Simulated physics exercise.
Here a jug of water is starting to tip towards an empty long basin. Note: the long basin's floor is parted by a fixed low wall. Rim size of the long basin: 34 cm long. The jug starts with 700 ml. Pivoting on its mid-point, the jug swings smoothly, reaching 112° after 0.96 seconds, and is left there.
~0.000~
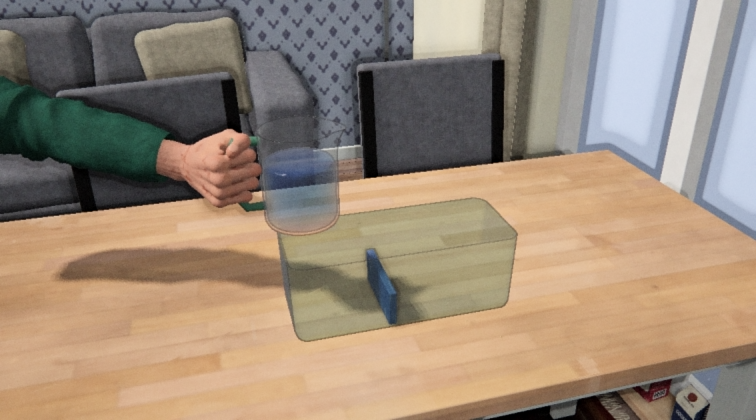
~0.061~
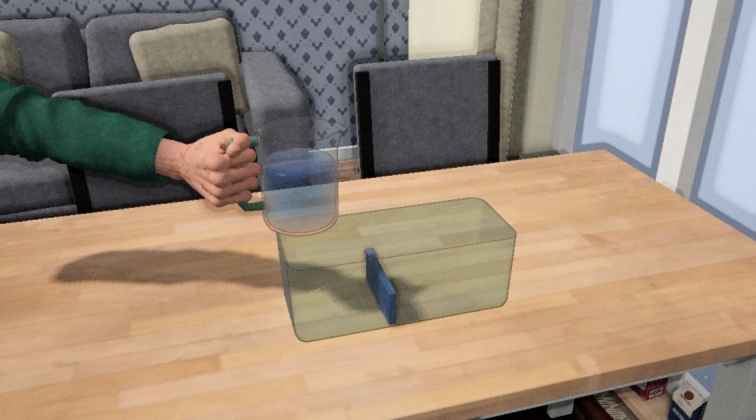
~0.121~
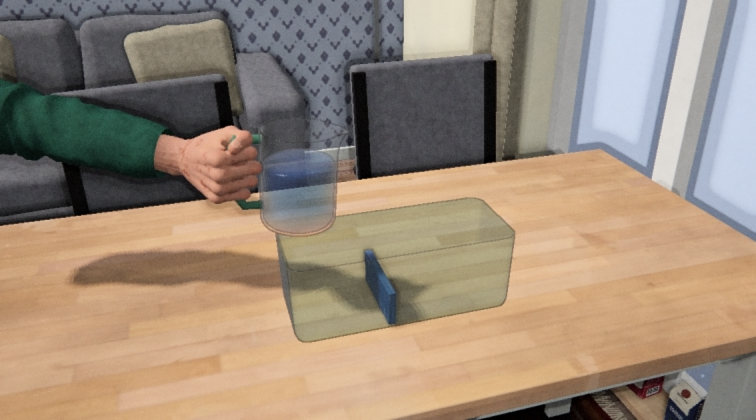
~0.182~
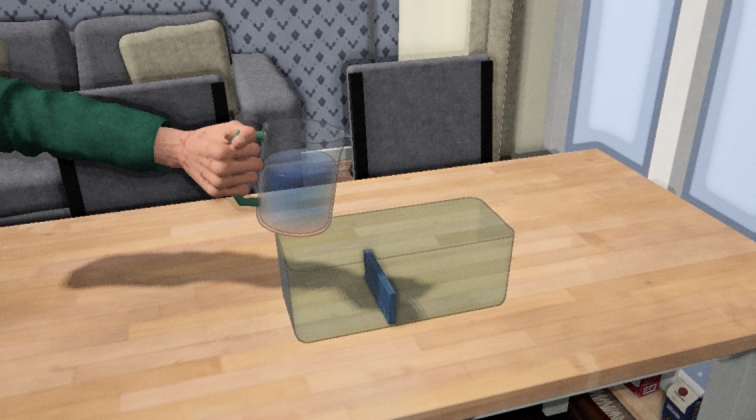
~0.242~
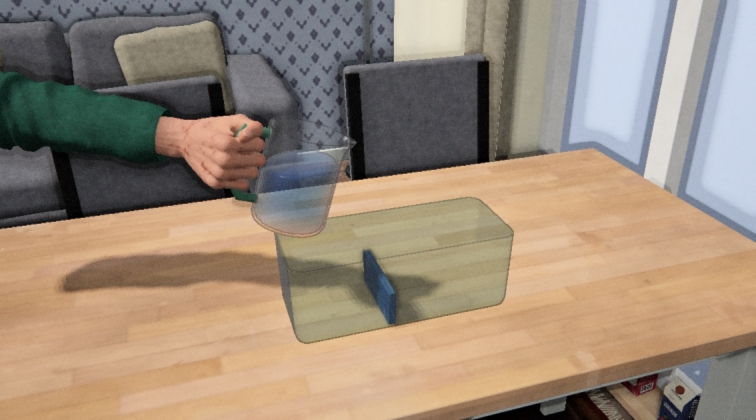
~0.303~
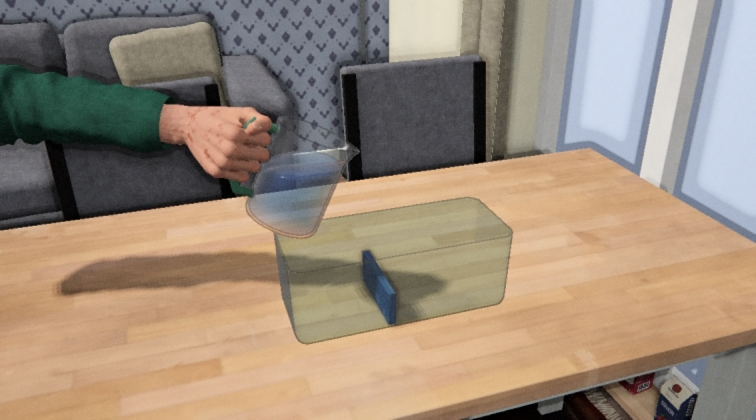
A hand in a green sleeve held a clear jug of blue water above a long, see-through basin on a wooden table, then gradually tilted it to the right.
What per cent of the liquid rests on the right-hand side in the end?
66 percent.
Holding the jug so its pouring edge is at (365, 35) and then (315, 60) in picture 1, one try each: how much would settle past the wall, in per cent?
Around 85 per cent first, around 50 per cent next.
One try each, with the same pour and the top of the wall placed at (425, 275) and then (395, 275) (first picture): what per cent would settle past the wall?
I'd put it at about 10 per cent for the first and about 30 per cent for the second.
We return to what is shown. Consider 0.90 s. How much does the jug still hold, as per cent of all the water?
22 %.
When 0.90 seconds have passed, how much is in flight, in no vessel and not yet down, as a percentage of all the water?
Near 10 per cent, I'd say.
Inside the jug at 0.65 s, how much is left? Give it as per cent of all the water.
80 %.
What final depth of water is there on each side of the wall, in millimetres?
The left ends up at roughly 14 mm, with the right at roughly 18 mm.
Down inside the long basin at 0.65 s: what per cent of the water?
5 %, roughly.
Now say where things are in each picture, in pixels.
Tilt 0°; pouring edge (346, 125); surface from (261, 164) to (334, 156); the long basin's rim runs from (282, 248) to (501, 217); the wall's top is at (381, 271), in the first frame.
Tilt 1°; pouring edge (346, 126); surface from (261, 164) to (334, 156), in the second frame.
Tilt 4°; pouring edge (348, 129); surface from (261, 165) to (334, 156), in the third frame.
Tilt 10°; pouring edge (352, 134); surface from (262, 165) to (335, 157), in the fourth frame.
Tilt 17°; pouring edge (356, 141); surface from (262, 168) to (337, 159), in the fifth frame.
Tilt 25°; pouring edge (359, 149); surface from (258, 176) to (340, 159), in the sixth frame.
By 0.65 s the tilt is 86° and 81 per cent is still to pour, 0 is left of the wall and 5 right of it.
By 0.90 s the tilt is 111° and 22 per cent is still to pour, 14 is left of the wall and 54 right of it.
By 1.17 s the tilt is 112° and 1 per cent is still to pour, 32 is left of the wall and 66 right of it.
By 1.46 s the tilt is 112° and 0 per cent is still to pour, 34 is left of the wall and 66 right of it.
At rest 34 per cent lies left of the wall, 66 right of it and 0 outside.
